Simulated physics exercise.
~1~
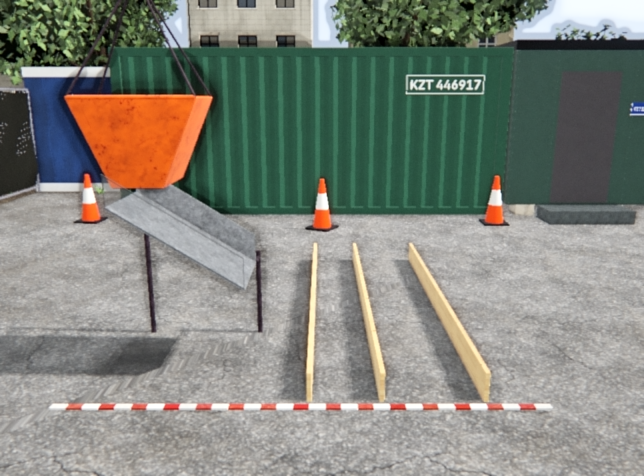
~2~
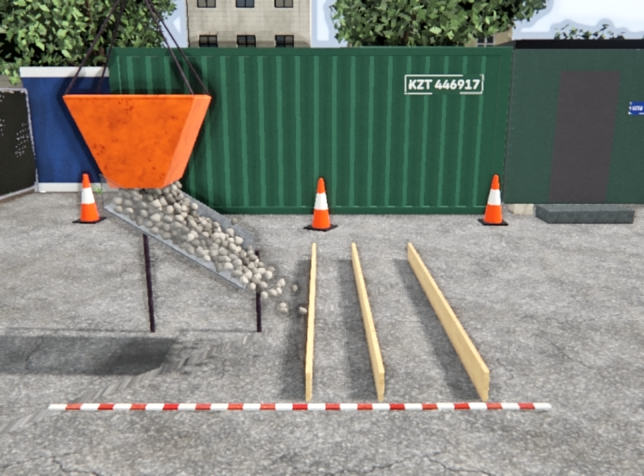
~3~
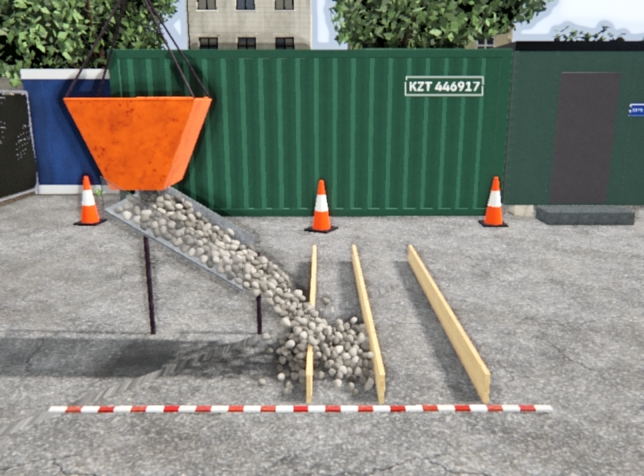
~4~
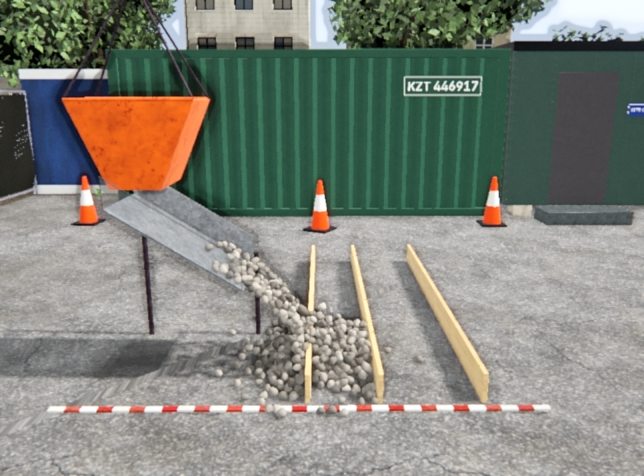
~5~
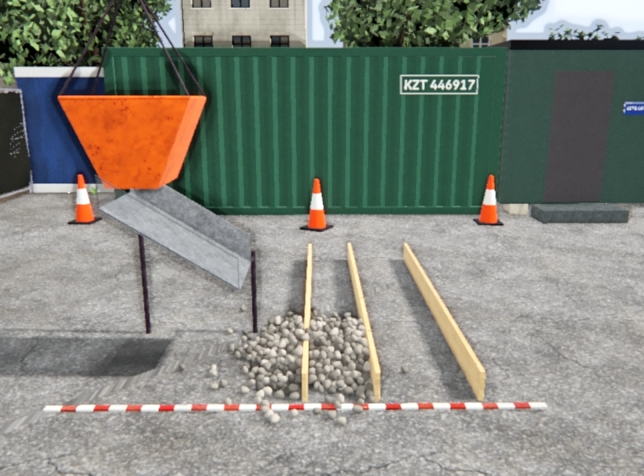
In a paved yard in front of a green shipping container, an orange hopper hangs over a sloping steel chute, with three wooden planks standing on the ground to its right. Grey, rounded stones begin to pour from the hopper and slide down the chute to the right. They spill off its lower end and pile up around the leftmost plank. The hopper runs out, and the last stones slip off the steel. The heap settles partly left of the planks and partly in the left bay, while the right bay stays empty.
